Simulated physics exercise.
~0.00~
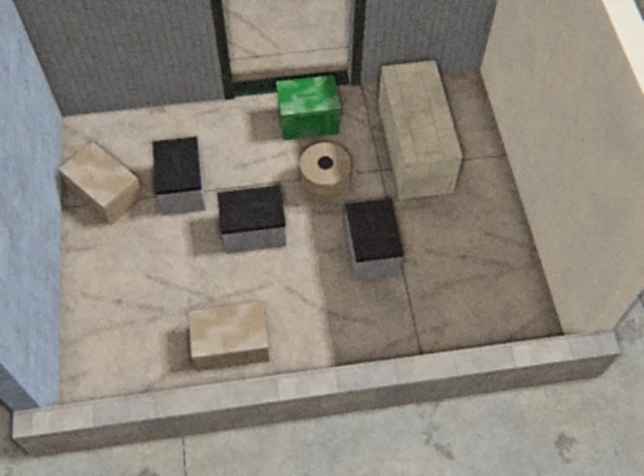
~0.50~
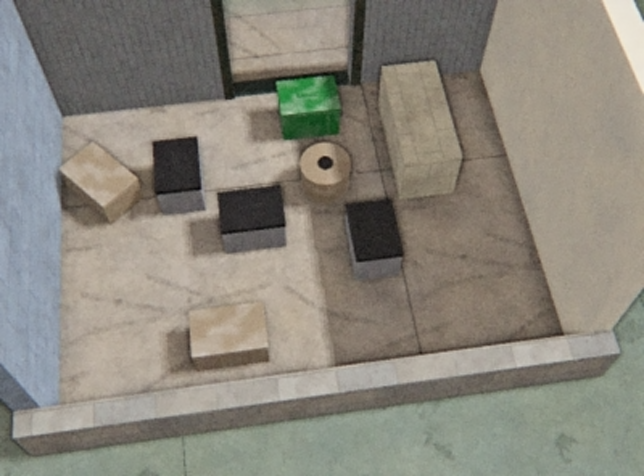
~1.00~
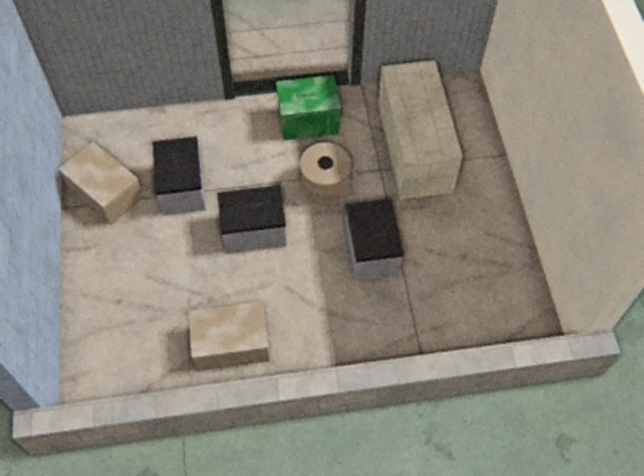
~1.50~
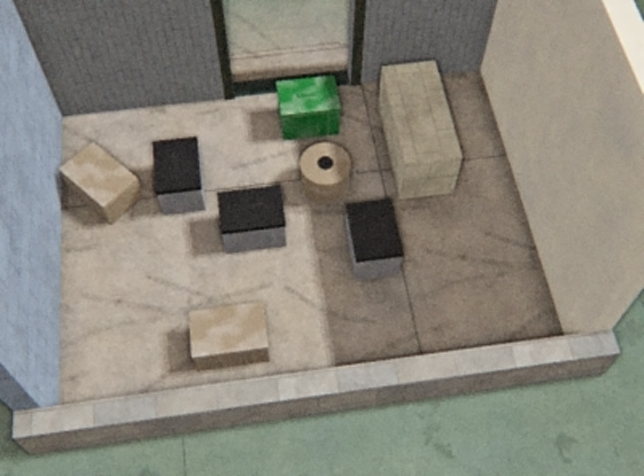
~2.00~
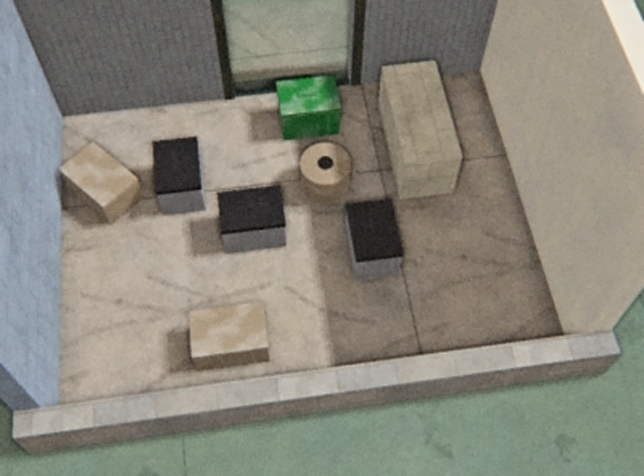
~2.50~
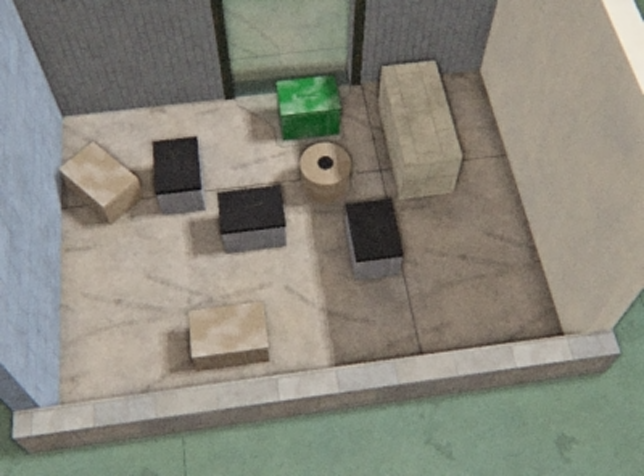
A ground-floor office with grey and cream walls is seen from high above its low front wall. A green chest sits by the back doorway, with a round tan tub, three dark-topped grey boxes, two tan boxes and a long pale block around it. Greenish water covers the ground outside in front, then spreads beyond the doorway up to the opening, while the objects and camera stay still.
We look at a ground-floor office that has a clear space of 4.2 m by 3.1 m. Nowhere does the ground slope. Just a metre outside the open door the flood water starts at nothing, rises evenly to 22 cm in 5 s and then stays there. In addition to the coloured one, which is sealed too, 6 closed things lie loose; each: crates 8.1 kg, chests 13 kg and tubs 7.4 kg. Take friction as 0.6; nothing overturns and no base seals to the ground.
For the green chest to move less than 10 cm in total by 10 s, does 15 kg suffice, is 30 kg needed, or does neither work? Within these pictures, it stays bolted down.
Neither one succeeds.
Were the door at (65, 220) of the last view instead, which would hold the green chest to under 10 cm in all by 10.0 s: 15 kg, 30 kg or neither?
Outcome - the heavier pick is required.
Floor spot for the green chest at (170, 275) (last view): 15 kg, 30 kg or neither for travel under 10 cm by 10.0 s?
Here only the heavier suffices.
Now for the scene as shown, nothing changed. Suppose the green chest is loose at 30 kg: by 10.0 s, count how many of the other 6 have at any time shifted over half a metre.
It adds up to 5.
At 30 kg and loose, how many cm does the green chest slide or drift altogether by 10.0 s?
120 cm or so in all.
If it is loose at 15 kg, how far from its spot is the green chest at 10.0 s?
Displacement near 250 cm.
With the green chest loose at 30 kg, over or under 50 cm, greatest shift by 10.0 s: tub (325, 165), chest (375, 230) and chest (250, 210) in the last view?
Exceeds it; exceeds it; exceeds it.
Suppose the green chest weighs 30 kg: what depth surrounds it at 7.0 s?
About 9 cm.
After 3.5 s the green chest would be 17 cm from its start with 15 kg and 0 cm from its start with 30 kg; 5 cm of water round it then.
After 4.5 s the green chest would be 37 cm from its start with 15 kg and 1 cm from its start with 30 kg; 7 cm of water round it then.
After 7.0 s the green chest would be 155 cm from its start with 15 kg and 41 cm from its start with 30 kg; 9 cm of water round it then.
After 10.0 s the green chest would be 254 cm from its start with 15 kg and 113 cm from its start with 30 kg; 8 cm of water round it then.
